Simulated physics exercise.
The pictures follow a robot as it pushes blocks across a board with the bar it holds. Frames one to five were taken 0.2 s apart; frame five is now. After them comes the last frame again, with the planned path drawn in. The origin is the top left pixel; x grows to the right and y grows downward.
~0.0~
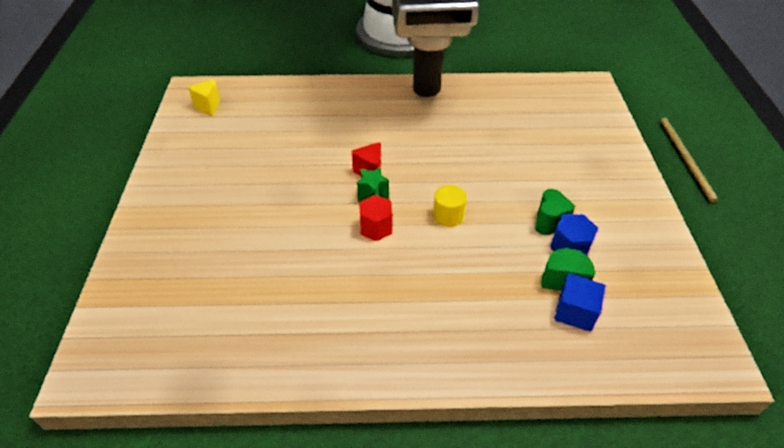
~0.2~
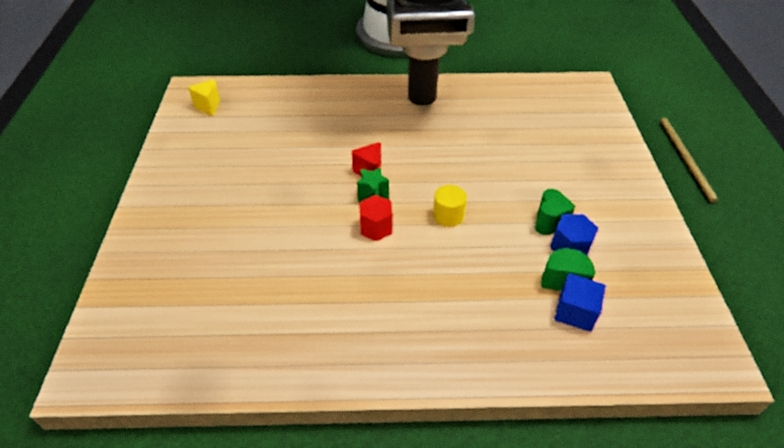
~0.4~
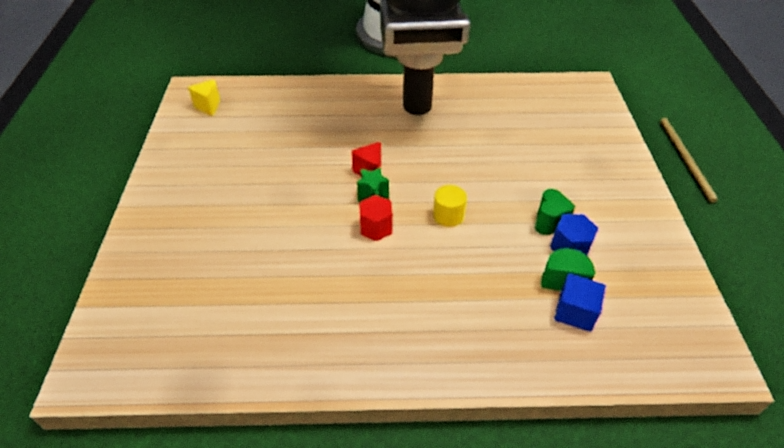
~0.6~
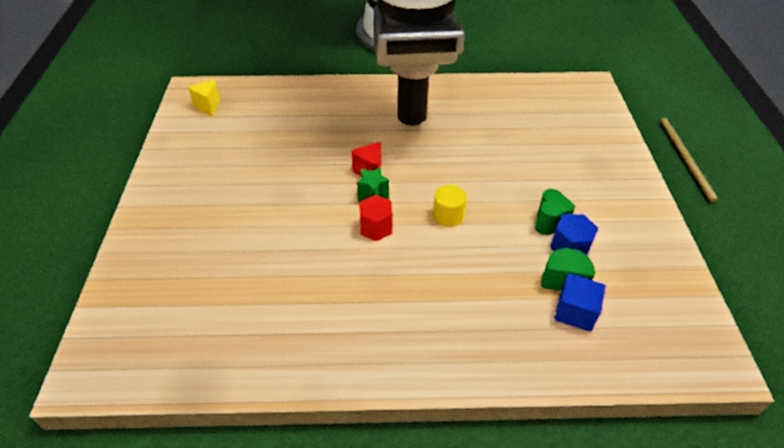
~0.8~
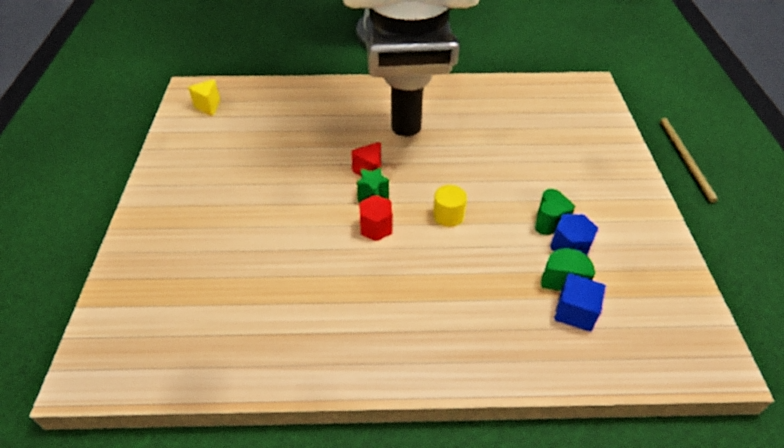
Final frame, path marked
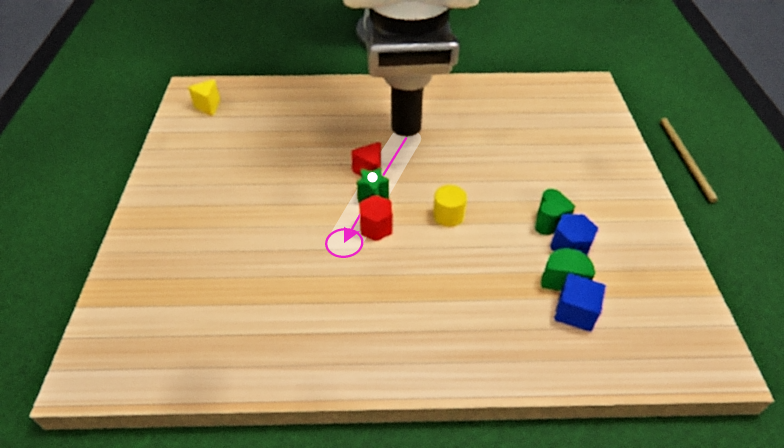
A robot arm with a black cylindrical tip reaches in from the top over a pale wooden board on a green surface, seen from above at an angle. A yellow triangular block sits upper left, red and green blocks and a yellow round one near the middle, green and blue blocks at right, and a stick beyond. The arm moves slowly down and slightly left, while the blocks and camera stay still.
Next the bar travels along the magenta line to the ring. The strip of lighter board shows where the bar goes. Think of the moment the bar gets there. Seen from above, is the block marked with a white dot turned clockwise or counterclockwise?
Turns clockwise.
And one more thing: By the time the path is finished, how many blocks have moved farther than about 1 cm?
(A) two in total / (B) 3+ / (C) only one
B: 3+.
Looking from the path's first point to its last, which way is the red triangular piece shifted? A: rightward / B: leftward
A: Rightward.
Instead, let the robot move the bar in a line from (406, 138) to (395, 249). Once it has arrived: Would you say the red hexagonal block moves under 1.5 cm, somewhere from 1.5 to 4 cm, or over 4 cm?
My answer is that it shifts 1.5 to 4 cm.
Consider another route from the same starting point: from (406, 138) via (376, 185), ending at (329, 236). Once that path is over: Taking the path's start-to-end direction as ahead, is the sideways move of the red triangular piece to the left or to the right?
Toward the right.
The drawn path runs straight from (406, 138) to (344, 243); the dot is on the green star block.
What follows on the original path. One third of the way, bar (386, 159); red triangular piece (360, 154), turned 25° anticlockwise.
Two thirds of the way, bar (366, 194); red triangular piece (349, 162), turned 25° clockwise; green star block (356, 205), turned 20° clockwise; red hexagonal block (374, 225), turned 35° anticlockwise.
At the end, bar (343, 232); red triangular piece (349, 162), turned 25° clockwise; green star block (330, 246), turned 25° clockwise; red hexagonal block (373, 240), turned 85° anticlockwise; yellow round block not moved.
